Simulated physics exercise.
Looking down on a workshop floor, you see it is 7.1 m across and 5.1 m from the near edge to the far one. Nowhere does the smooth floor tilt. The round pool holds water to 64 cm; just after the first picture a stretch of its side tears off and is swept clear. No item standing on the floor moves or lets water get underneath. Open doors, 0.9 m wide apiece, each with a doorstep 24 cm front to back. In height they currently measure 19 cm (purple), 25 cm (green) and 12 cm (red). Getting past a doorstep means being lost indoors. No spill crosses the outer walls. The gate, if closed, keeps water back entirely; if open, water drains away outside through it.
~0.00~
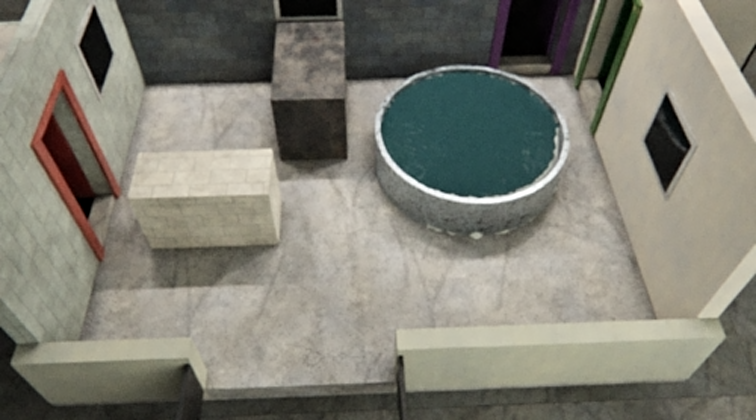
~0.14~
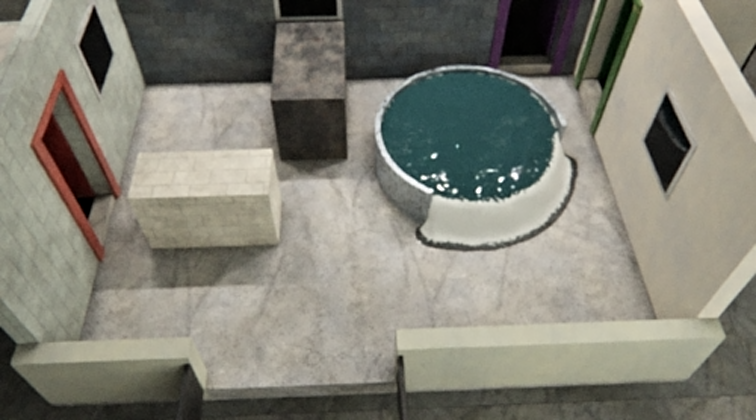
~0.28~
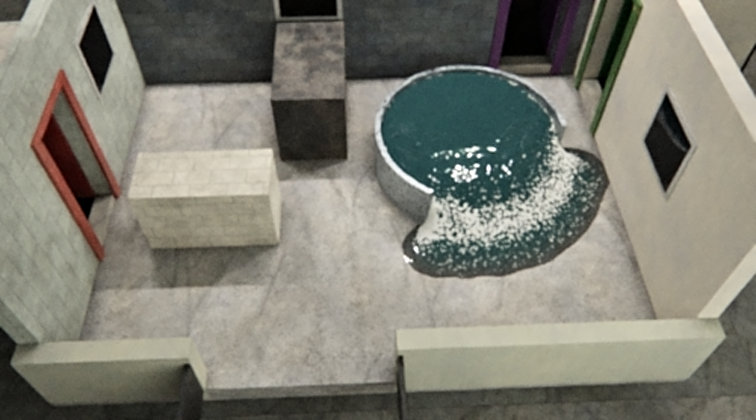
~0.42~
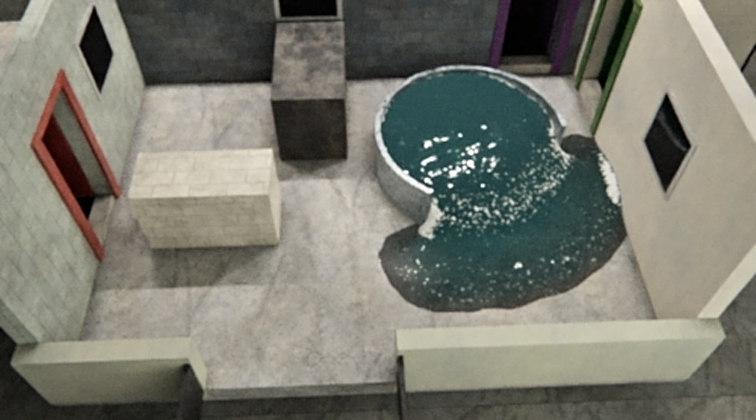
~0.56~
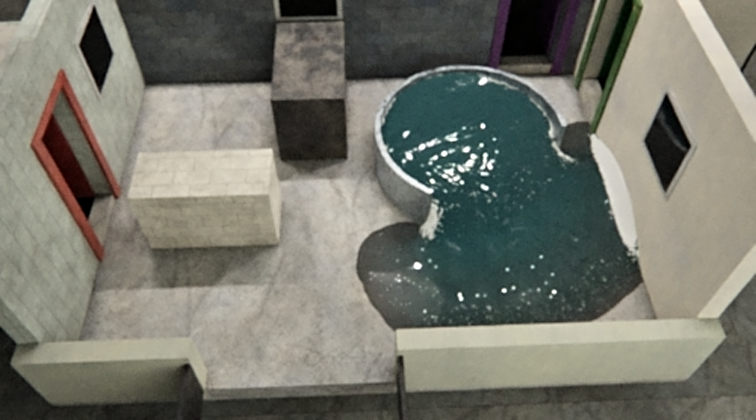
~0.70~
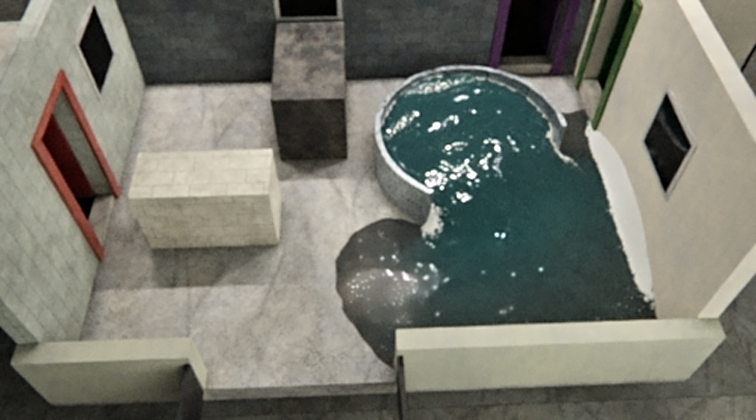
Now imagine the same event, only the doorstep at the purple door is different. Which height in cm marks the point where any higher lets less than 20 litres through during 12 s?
That point lies near 12.5 cm.
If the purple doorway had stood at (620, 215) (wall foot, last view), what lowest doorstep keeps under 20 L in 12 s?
Roughly 30 cm.
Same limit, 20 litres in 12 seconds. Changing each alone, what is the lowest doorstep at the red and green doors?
Roughly 9.0 cm at red and 7.5 cm at green.
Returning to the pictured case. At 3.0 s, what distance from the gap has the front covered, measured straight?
Around 5.6 m out.
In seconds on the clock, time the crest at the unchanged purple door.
At roughly 4.0 s.
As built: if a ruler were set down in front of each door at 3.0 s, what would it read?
Purple 12, green 3, red 0 cm.
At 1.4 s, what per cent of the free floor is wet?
Approximately 35 % of the floor.
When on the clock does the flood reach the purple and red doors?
Purple: 1.6 s; red: 4.0 s.
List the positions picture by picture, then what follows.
The round pool at (471, 132) is whole and still, 64 cm deep; the purple door at (534, 24) is dry, in the first frame.
The gap is at (524, 211), the front 0.3 m out at (572, 166); the back of the round pool holds 64 cm, in the second frame.
The front is at (429, 271), 0.7 m from the gap at (524, 213); 2.1 m2 of floor is wet, 64 cm left at the back, in the third frame.
Water pours out at (523, 215) and has run 1.2 m, to (443, 307); about 9 cm deep outside, 64 cm at the back, in the fourth frame.
The gap is at (523, 215), the front 1.7 m out at a hidden place; the back of the round pool holds 63 cm, in the fifth frame.
Water pours out at (523, 216) and has run 2.1 m, to a hidden place; about 6 cm deep outside, 55 cm at the back; 1.3 m in a straight line remain to the purple door at (534, 24), in the sixth frame.
After 1.4 s water covers 35 % of the floor, deepest (57 cm) near (659, 338); it has not reached the purple door.
After 3.0 s water covers 55 % of the floor, deepest (34 cm) near (634, 353); 12 cm at the purple door, 0 litres in over its 19 cm doorstep.
After 12.0 s water covers 100 % of the floor, deepest (12 cm) near (372, 228); 8 cm at the purple door, 3 litres in over its 19 cm doorstep.
At the purple door as built, the water arrived by 1.6 s and peaked near 22 cm at 4.2 s.
Run again over the same 12 s with other heights there, 27 litres in over 11.5 cm, 15 litres over 13.5 cm. The limit of 20 litres is kept from about 12.5 cm up.
